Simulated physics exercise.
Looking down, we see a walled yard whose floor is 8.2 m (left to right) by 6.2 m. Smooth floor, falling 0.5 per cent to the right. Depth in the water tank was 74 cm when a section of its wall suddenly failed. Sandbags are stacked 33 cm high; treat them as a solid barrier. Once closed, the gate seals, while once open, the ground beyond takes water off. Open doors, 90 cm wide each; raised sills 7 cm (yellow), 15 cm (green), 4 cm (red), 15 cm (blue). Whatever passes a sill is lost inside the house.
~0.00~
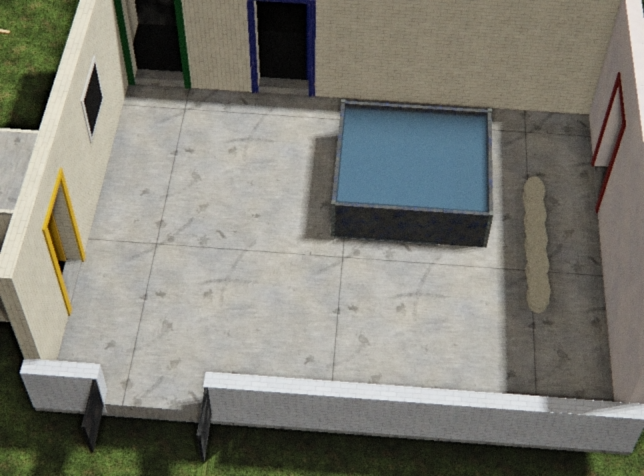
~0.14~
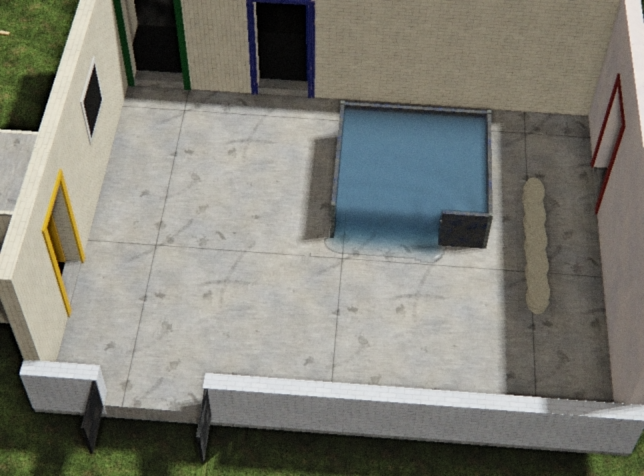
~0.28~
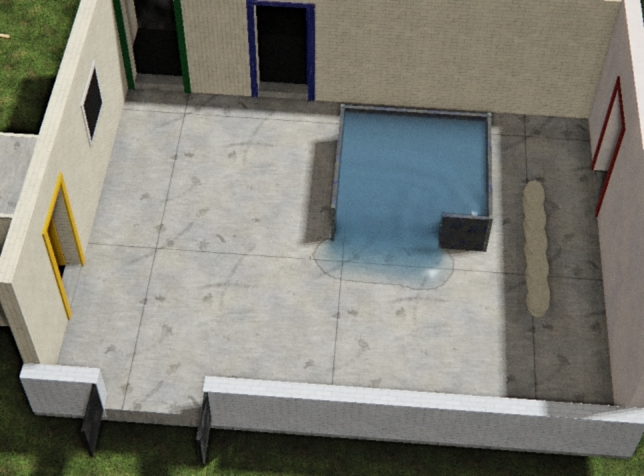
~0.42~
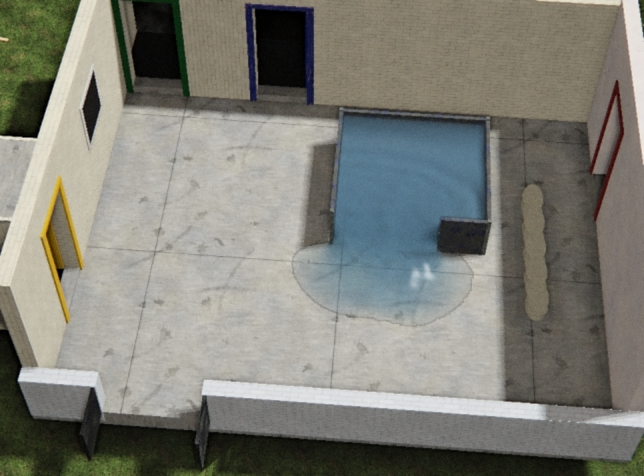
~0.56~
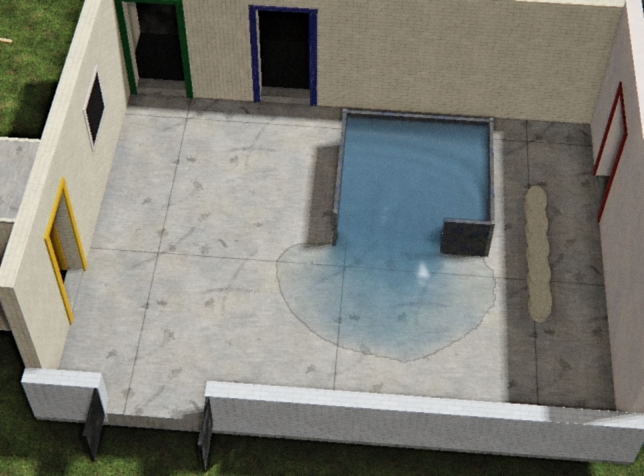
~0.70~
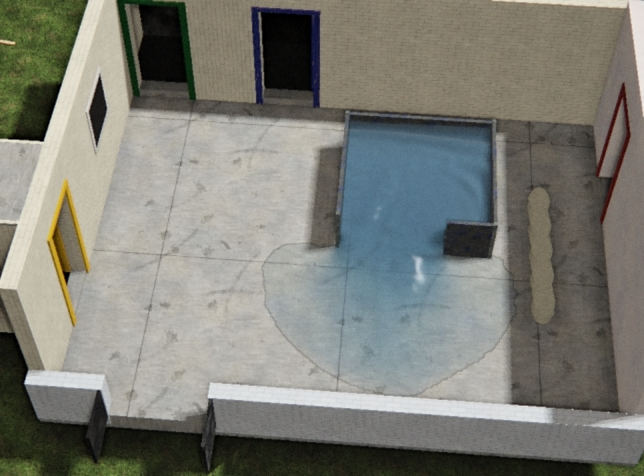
A walled yard held a square tank of still blue water until part of its front wall gave way, and water poured through the gap and spread across the pale floor in a widening, rounded puddle.
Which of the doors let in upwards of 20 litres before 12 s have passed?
The yellow door will see too much water come in; the green door will see an amount within the limit come in; the red door will see too much water come in; the blue door will see an amount within the limit come in.
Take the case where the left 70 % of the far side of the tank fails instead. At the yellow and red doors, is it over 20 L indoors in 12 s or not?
Against that limit the yellow door gives a lower amount and the red door gives a greater amount.
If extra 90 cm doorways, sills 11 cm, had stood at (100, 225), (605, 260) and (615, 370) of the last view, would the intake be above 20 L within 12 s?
First doorway falls short, second falls short, third gets there.
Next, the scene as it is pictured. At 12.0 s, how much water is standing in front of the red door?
It comes to near 7.0 cm.
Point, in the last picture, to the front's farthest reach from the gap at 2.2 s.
Somewhere about (117, 400).
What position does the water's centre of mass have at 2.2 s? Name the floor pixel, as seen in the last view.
At roughly (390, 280).
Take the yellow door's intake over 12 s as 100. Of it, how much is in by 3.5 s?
It comes to about 0 per cent.
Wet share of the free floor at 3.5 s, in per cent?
45 %.
After 1.4 s water covers 30 % of the floor and is deepest (40 cm) near (362, 419); yellow door not reached, green door not reached, red door not reached, blue door not reached.
After 2.2 s water covers 35 % of the floor and is deepest (39 cm) near (350, 418); yellow door not reached, green door not reached, red door not reached, blue door not reached.
After 3.5 s water covers 45 % of the floor and is deepest (33 cm) near (613, 439); yellow door 11 cm at the sill, 0 L in, green door not reached, red door not reached, blue door not reached.
After 7.0 s water covers 85 % of the floor and is deepest (21 cm) near (576, 129); yellow door 11 cm at the sill, 59 L in, green door 12 cm at the sill, 0 L in, red door 7 cm at the sill, 11 L in, blue door 3 cm at the sill, 0 L in.
After 12.0 s water covers 95 % of the floor and is deepest (12 cm) near (403, 125); yellow door 4 cm at the sill, 69 L in, green door 7 cm at the sill, 0 L in, red door 7 cm at the sill, 38 L in, blue door 11 cm at the sill, 0 L in.
